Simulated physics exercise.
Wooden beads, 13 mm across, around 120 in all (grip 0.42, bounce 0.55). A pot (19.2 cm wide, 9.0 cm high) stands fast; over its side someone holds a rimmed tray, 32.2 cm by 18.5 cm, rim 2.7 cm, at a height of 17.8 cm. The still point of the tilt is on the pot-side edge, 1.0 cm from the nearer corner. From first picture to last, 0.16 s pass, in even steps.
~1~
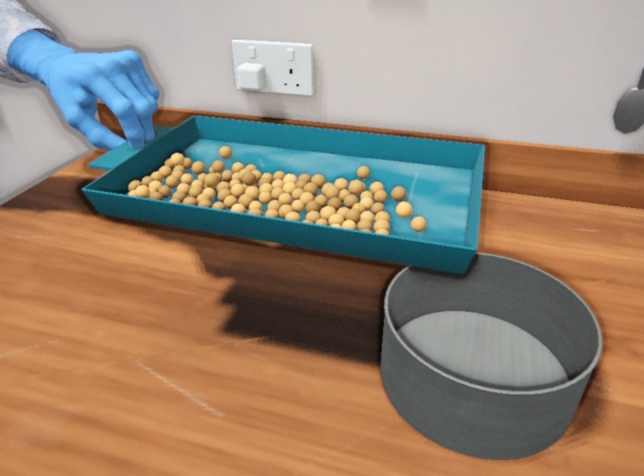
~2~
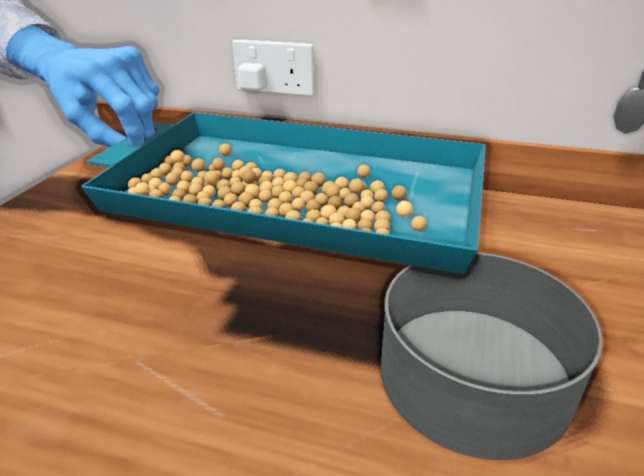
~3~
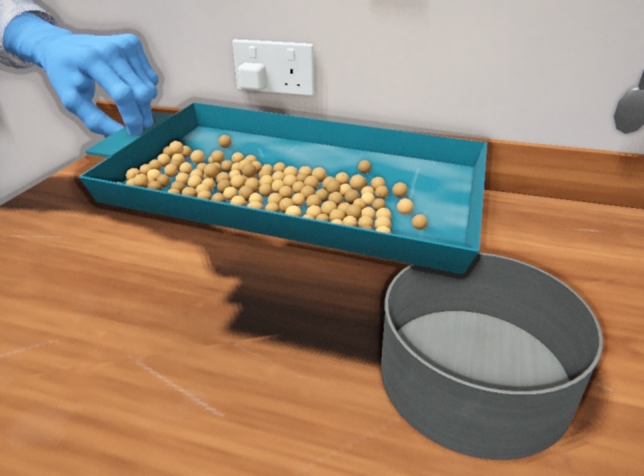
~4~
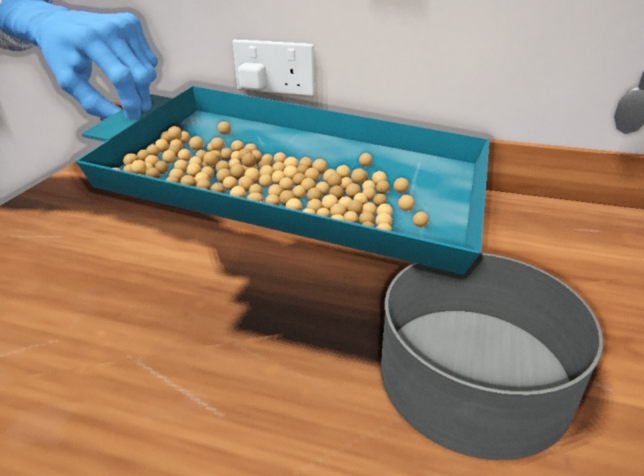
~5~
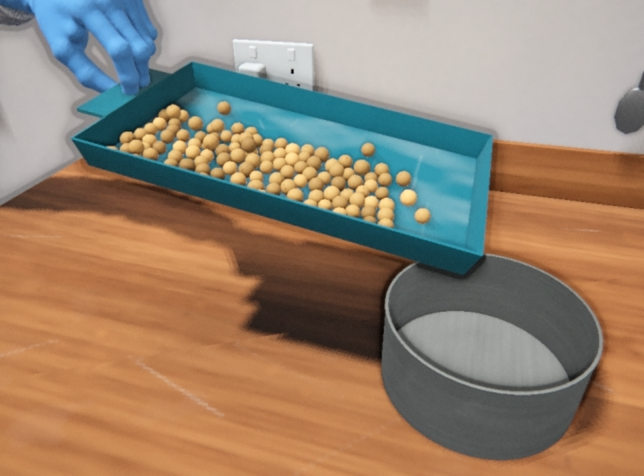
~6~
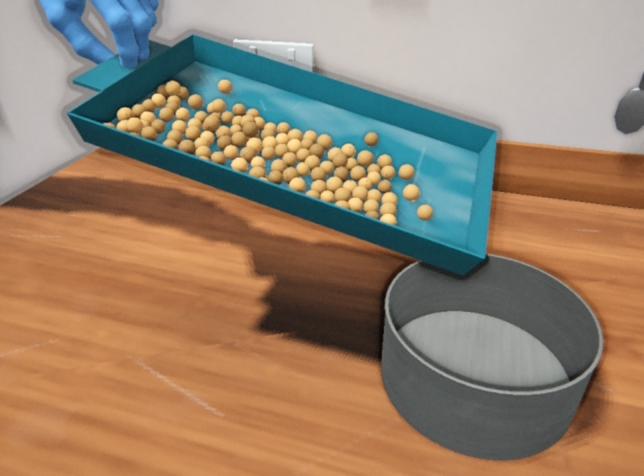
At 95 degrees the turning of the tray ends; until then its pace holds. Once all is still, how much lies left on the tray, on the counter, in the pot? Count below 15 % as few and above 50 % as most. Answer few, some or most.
Tray: Few, counter: Most, pot: Some.
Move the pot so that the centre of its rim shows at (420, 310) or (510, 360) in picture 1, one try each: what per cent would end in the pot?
About 0 and 90 per cent.
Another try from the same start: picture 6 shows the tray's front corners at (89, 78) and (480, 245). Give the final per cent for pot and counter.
Pot 75, counter 25.
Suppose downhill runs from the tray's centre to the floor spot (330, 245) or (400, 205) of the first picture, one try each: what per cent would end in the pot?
Some 5 and 70 per cent.
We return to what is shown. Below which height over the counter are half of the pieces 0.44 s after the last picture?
Roughly 22 cm.
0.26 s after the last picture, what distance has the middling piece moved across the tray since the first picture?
About 5 cm.
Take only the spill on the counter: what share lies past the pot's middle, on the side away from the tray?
Roughly 100 per cent.
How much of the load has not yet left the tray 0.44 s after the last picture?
Roughly 90 per cent.
Then, 0.26 s after the last picture, tilt 55 degrees; the tray holds 100 %, the pot 0 %.
Then, 0.44 s after the last picture, tilt 82 degrees; the tray holds 90 %, the pot 0 %.
Then, 0.74 s after the last picture, tilt 95 degrees; the tray holds 0 %, the pot 25 %.
In the end, tray 0 %, counter 70 %, pot 30 %.
